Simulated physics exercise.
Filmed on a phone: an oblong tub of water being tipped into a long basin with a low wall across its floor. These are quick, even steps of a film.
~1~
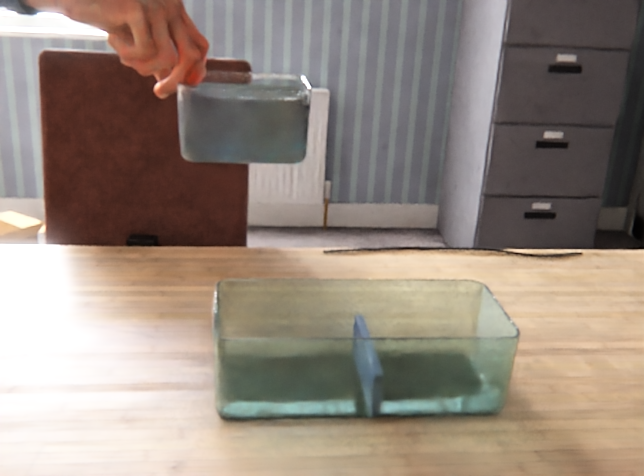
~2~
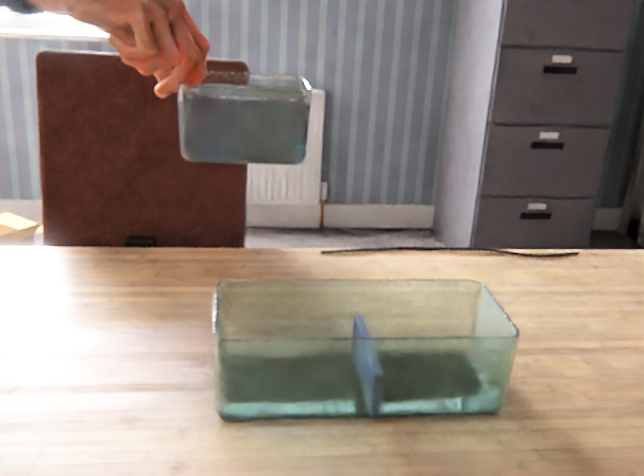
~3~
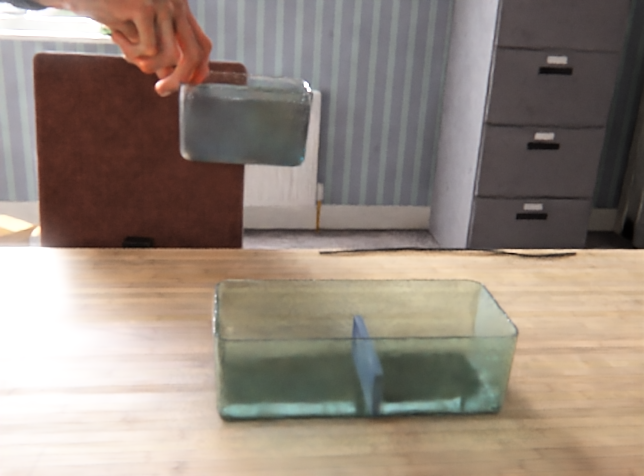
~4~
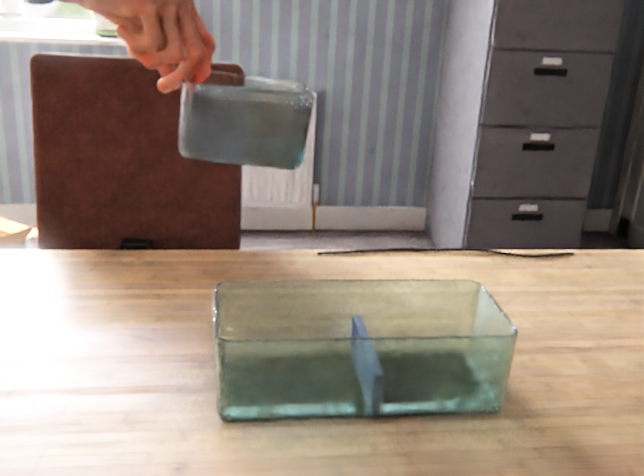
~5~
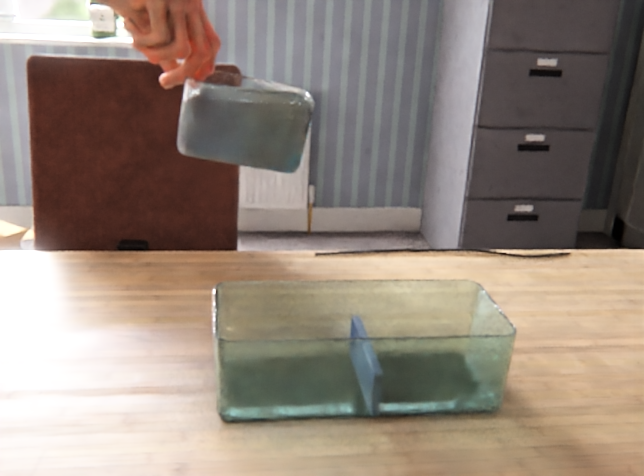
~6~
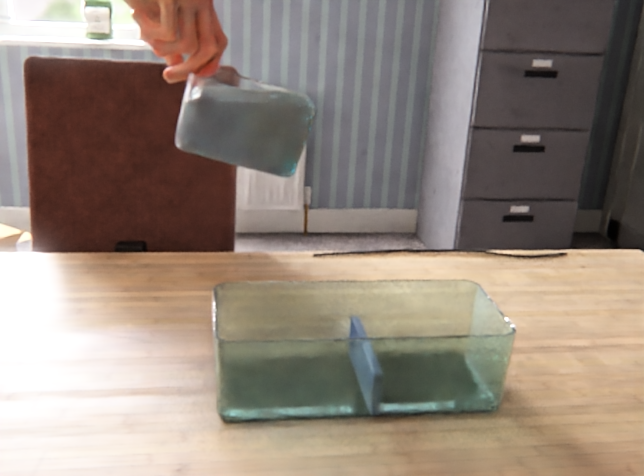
A hand at the upper left holds a clear, bluish oblong tub of water above a wooden table, seen from the front in a room with striped blue wallpaper. Below it sits a long greenish glass basin with a low blue wall across its middle, with a brown chair and grey drawers behind. The hand tilts the tub gradually clockwise, its right side dipping, while the view drifts slightly.
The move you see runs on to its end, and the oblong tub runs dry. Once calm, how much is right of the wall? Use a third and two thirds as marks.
In the end between a third and two thirds is right of the wall.
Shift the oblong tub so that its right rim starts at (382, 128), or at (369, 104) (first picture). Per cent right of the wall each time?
Roughly 95 per cent, and 90 per cent.
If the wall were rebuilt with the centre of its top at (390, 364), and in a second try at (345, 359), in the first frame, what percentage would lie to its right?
In turn 30 and 70 in a hundred.
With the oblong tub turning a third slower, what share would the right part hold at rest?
Near 60 %.
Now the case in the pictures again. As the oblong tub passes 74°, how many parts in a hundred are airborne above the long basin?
About 45 per cent.
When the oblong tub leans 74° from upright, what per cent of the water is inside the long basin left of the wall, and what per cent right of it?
Left: 5 %. Right: 5 %.
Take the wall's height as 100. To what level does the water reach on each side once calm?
Near 20 on the left, 30 on the right.
A moment on, the oblong tub is tipped part way and 47 per cent is still to pour, 4 is left of the wall and 4 right of it.
Next, the oblong tub is tipped right over and 8 per cent is still to pour, 20 is left of the wall and 57 right of it.
Then the oblong tub is tipped right over and 0 per cent is still to pour, 38 is left of the wall and 57 right of it.
Later the oblong tub is tipped right over and 0 per cent is still to pour, 40 is left of the wall and 58 right of it.
Finally, 40 per cent lies left of the wall, 58 right of it and 2 outside.
